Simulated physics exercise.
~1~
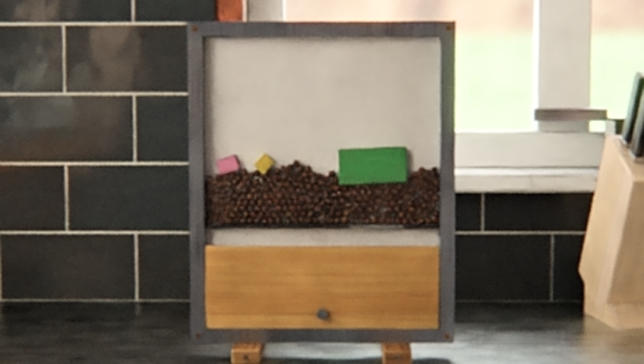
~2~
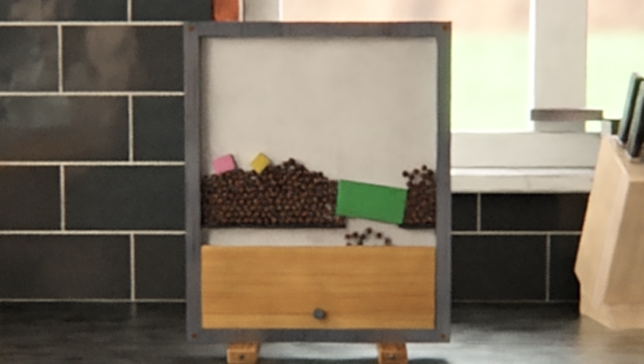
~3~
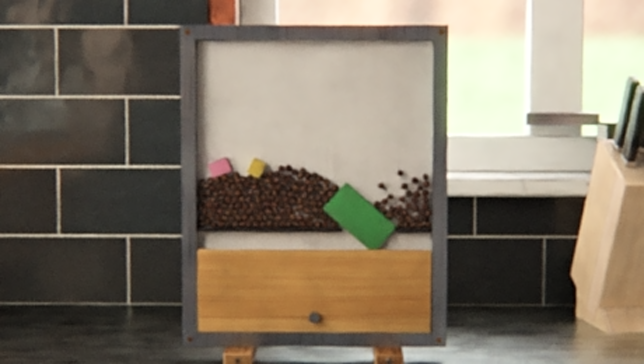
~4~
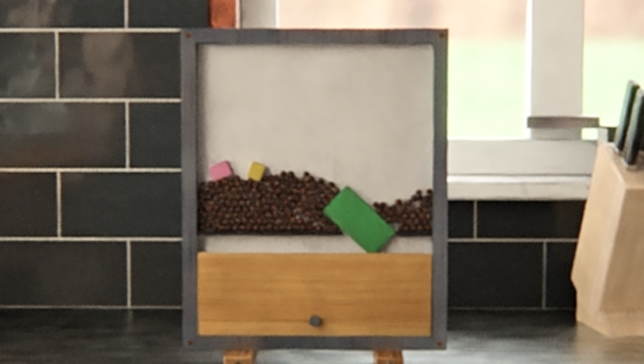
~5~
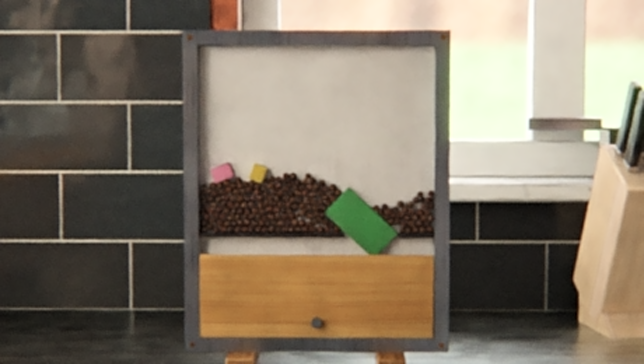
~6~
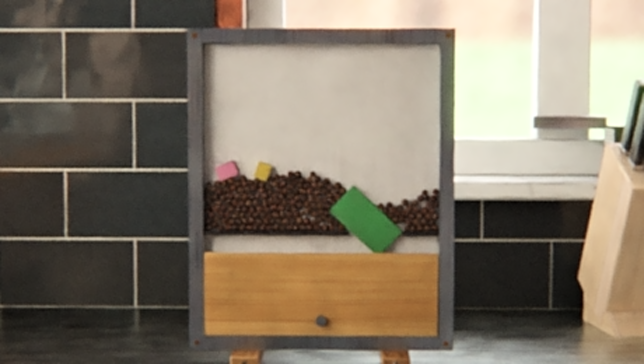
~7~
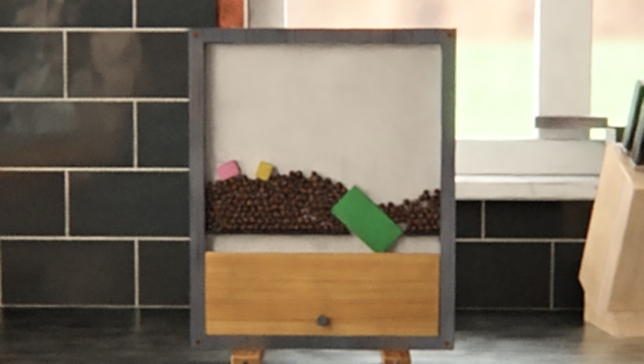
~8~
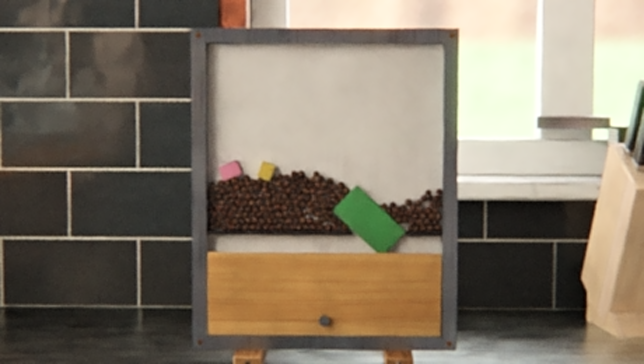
The clip opens on a see-through feeder standing on a kitchen counter, holding a bed of dark beads with a pink block, a yellow block and a larger green block on top. Beads begin dropping through a gap beneath the green block, toward the wooden drawer below. The green block sinks into the hollow that forms, then tips steeply, its lower right corner poking through the gap. A few loose beads on the right tumble down and settle against it. The flow stops, with the green block wedged at a slant and the pink and yellow blocks still resting on the left.
